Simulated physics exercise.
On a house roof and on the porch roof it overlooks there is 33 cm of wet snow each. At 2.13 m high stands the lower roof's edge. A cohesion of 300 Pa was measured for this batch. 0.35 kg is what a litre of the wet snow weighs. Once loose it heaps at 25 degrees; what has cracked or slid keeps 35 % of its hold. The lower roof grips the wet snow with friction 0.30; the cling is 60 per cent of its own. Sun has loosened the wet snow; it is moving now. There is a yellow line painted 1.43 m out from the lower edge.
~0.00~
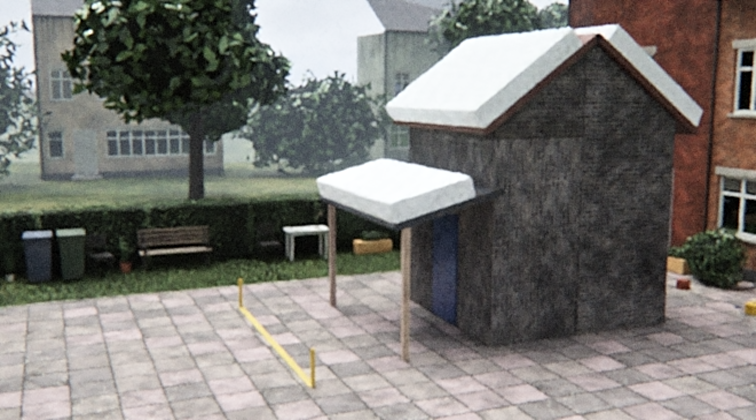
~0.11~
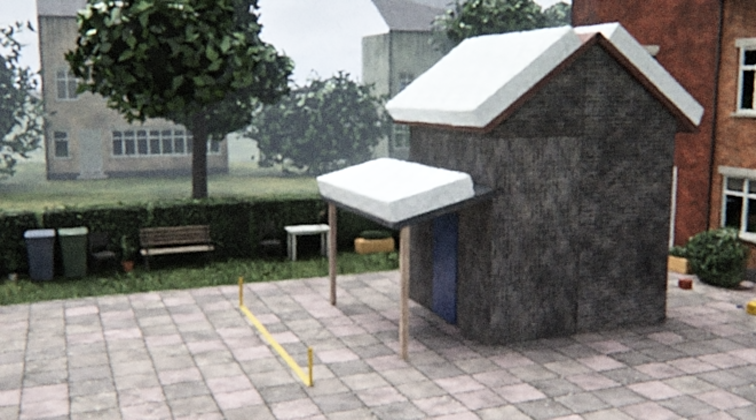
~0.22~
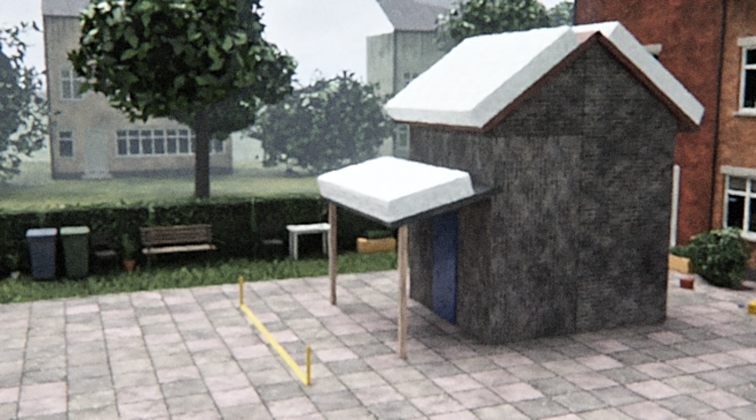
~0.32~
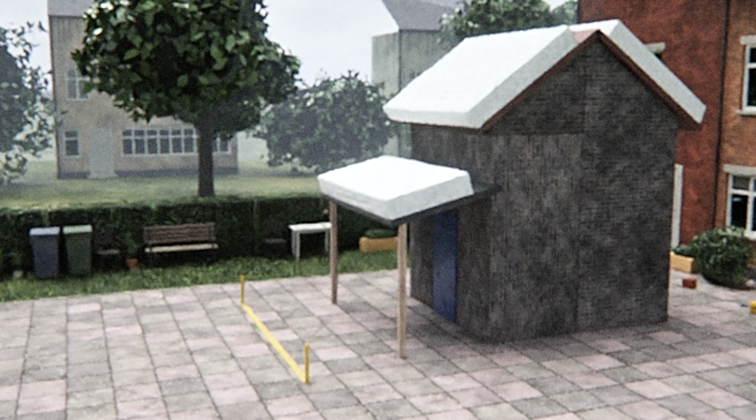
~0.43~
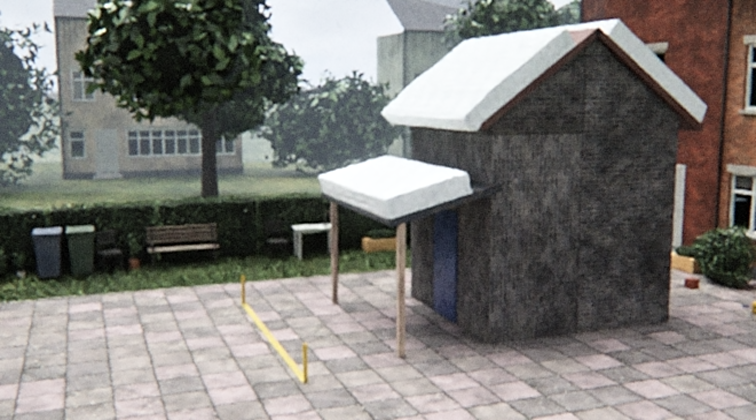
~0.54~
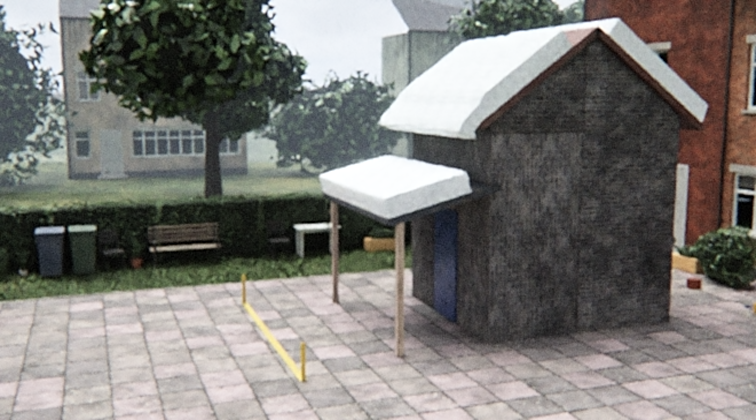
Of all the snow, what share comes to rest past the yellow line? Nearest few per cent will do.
I would say 38 percent of it lands past the line.
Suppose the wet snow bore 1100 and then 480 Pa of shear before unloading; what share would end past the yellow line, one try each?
1 %, then 25 %.
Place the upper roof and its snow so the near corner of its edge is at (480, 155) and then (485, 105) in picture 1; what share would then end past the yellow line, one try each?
In that order: 25 %, 45 %.
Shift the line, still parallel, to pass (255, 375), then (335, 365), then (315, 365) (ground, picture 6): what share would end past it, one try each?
I'd guess near 25 %, then near 55 %, and near 45 % on the last try.
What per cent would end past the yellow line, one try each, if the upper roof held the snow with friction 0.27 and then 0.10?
Roughly 45 per cent first, roughly 50 per cent second.
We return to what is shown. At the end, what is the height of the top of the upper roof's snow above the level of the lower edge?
Height above lower edge: Approx. 0.7 m.
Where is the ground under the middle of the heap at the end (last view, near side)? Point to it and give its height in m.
Middle around (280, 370); height roughly 0.3 m.
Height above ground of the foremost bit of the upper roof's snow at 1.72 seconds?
About 2.6 m.
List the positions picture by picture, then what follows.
Front end of the wet snow at (483, 121), in the first frame.
Front end of the wet snow at (481, 120), its middle shifted 8 mm, in the second frame.
Front end of the wet snow at (479, 120), its middle shifted 3.3 cm, 2 % of it past the upper edge, in one piece, in the third frame.
Front end of the wet snow at (476, 114), its middle shifted 7.4 cm, 4 % of it past the upper edge, in one piece, in the fourth frame.
Front end of the wet snow at (472, 114), its middle shifted 13 cm, 7 % of it past the upper edge, in one piece, in the fifth frame.
Front end of the wet snow at (465, 117), its middle shifted 21 cm, 10 % of it past the upper edge, cracking, in the sixth frame.
By 1.08 s, none is below the lower edge and 0 % is past the line.
By 1.72 s, 7 % is below the lower edge and 0 % is past the line.
By 2.36 s, 49 % is below the lower edge and 3 % is past the line.
By 3.00 s, 69 % is below the lower edge and 37 % is past the line.
By 3.90 s, at the end, 70 % is below the lower edge and 38 % is past the line.
